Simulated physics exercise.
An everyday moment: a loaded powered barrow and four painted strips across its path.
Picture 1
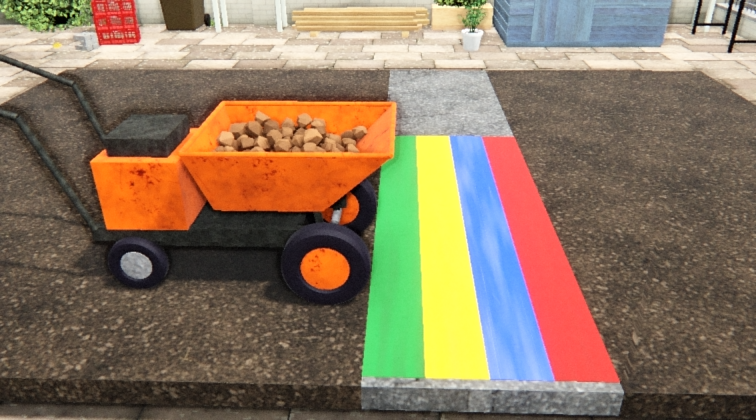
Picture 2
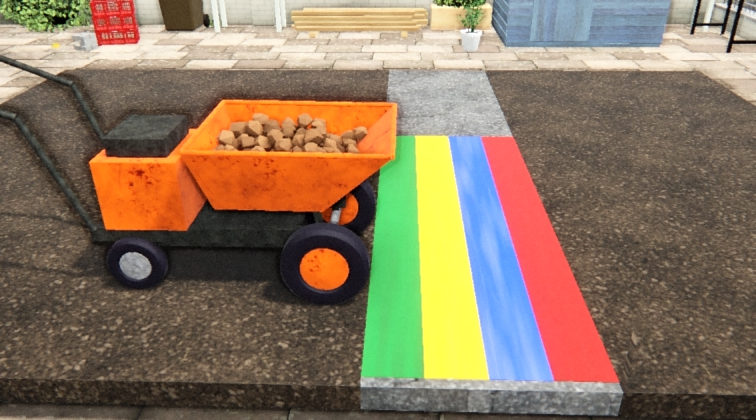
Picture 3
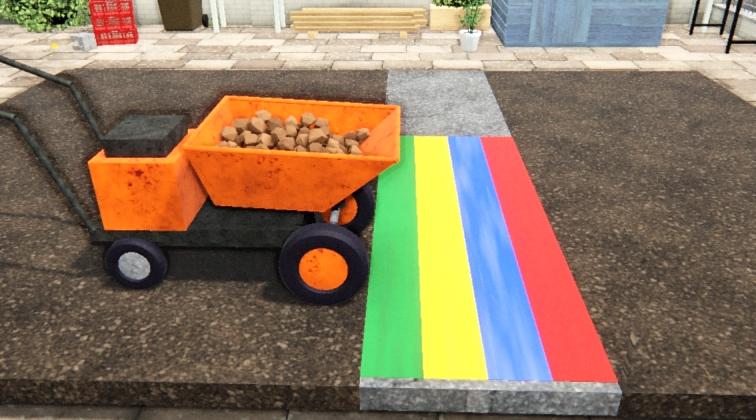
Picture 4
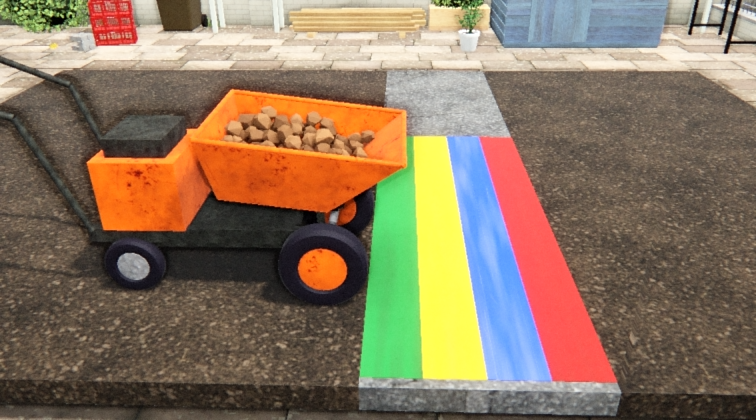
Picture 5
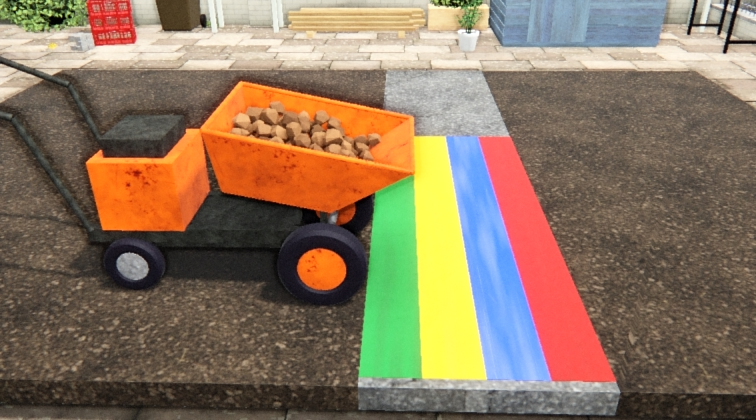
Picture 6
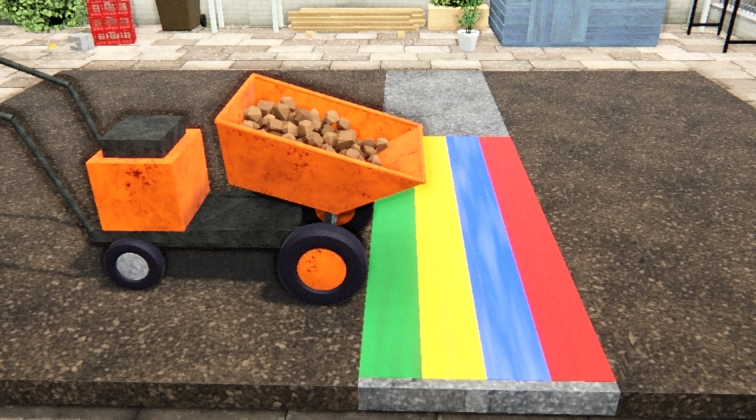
At the start, an orange powered barrow loaded with brown clods stands left of four painted strips, green, yellow, blue and red, its skip level. The skip then begins to tilt slightly, its rear rising, and gradually steepens until it is clearly tipped toward the right, the clods still inside.
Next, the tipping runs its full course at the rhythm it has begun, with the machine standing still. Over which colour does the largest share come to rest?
Most covered: The blue band.
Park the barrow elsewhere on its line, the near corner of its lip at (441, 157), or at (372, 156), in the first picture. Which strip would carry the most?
First the red strip, then blue.
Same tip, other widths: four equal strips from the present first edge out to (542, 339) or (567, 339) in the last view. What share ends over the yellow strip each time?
About 0 and 0 per cent.
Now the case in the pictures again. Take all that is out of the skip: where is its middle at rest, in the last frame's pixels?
At about (499, 259).
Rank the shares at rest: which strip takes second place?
It is the red strip.
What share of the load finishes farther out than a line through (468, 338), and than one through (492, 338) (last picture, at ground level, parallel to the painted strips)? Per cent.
The first gives 70 %, the second 60 %.
Shortly afterwards, skip tipped steeply; the whole lot in the skip.
Next, skip tipped right over; the bulk in the skip; a little over the yellow strip; near a quarter over the blue strip; only a few over the red strip.
Some moments later, skip tipped right over; near a quarter in the skip; a little over the yellow strip; near half over the blue strip; near a quarter over the red strip; only a few off the paint.
In the end, skip tipped right over; near a quarter in the skip; none at all over the green strip; a little over the yellow strip; near half over the blue strip; near a quarter over the red strip; only a few off the paint.
